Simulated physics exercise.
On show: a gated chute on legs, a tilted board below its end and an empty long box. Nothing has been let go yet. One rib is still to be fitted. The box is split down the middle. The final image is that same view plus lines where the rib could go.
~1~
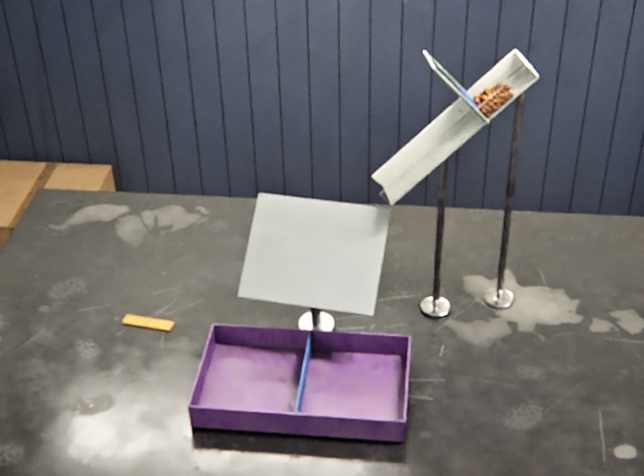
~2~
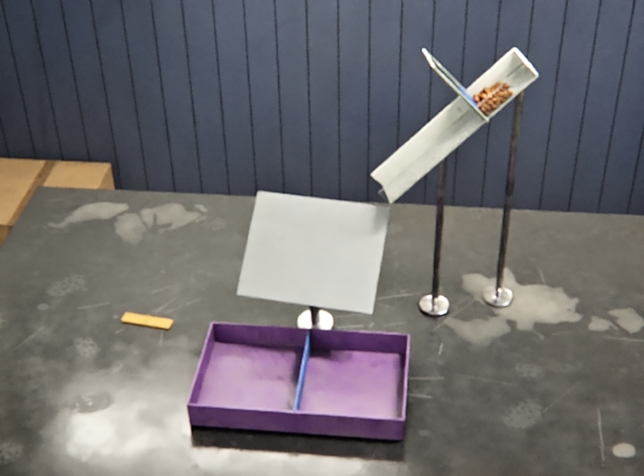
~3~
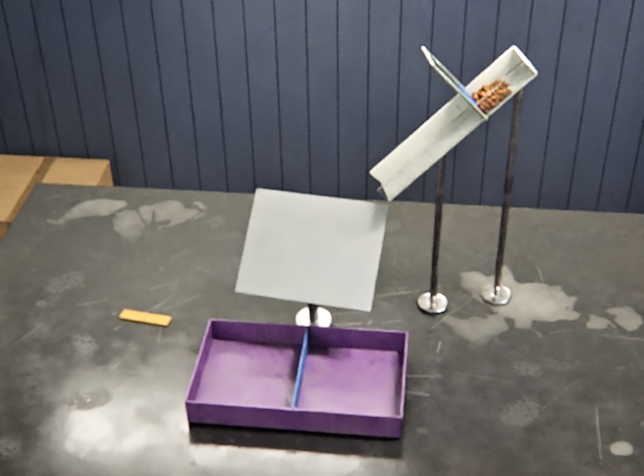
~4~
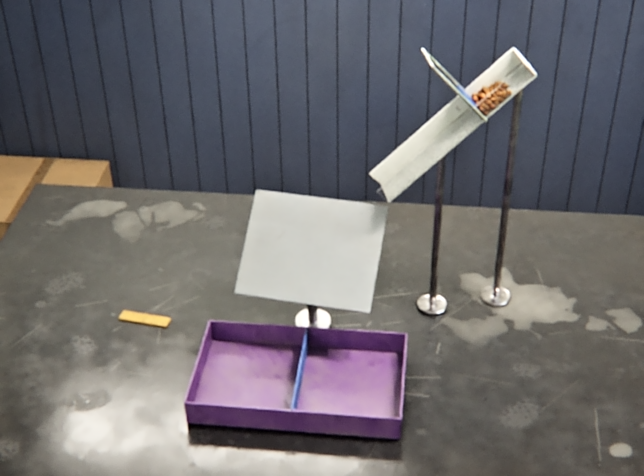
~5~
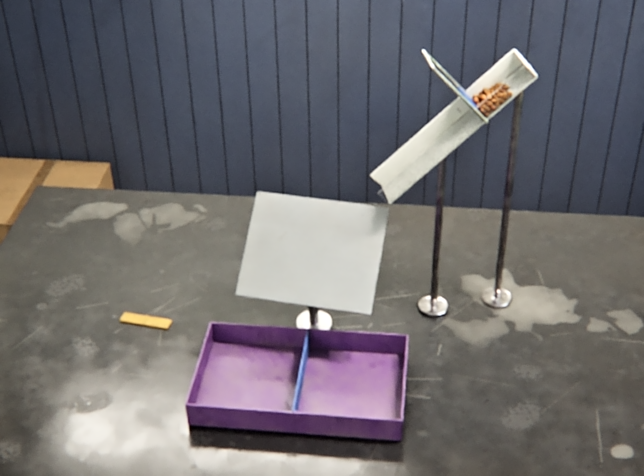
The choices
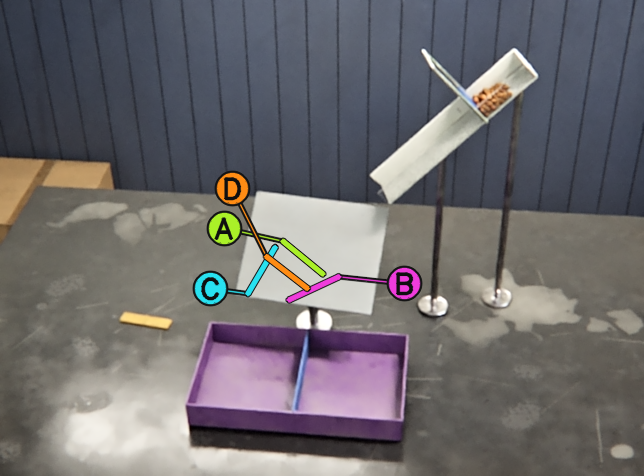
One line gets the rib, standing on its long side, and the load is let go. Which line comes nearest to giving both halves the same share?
Line D.
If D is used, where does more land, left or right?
More lands on the right.
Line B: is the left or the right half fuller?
More lands on the left.
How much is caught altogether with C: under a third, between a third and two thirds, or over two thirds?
Line C gives over two thirds.
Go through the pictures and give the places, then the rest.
Load behind the gate (493, 100), cereal balls; lip of the chute (388, 196), sloping fairly steeply, in the first frame.
Middle of the board (313, 251), tilted fairly steeply; middle of its low edge (303, 304); of its high edge (323, 199), in the second frame.
Front corners of the box (185, 401) and (401, 417); front end of its middle wall (292, 409); gate still shut (465, 94), in the third frame.
Middle of the load (491, 98); lip (385, 193), in the fourth frame.
Middle of the load (492, 100); lip (386, 195), in the fifth frame.
On the marked copy, line A from (283, 241) to (322, 274); line B from (338, 276) to (289, 299); line C from (275, 247) to (247, 293); line D from (266, 256) to (307, 288).
Choosing A, of what is caught, roughly a quarter in the left half, the larger part in the right.
Choosing B, of what is caught, almost all in the left half, just a few in the right.
Choosing C, of what is caught, almost all in the left half, about a tenth in the right.
Choosing D, of what is caught, roughly a third in the left half, roughly two thirds in the right.
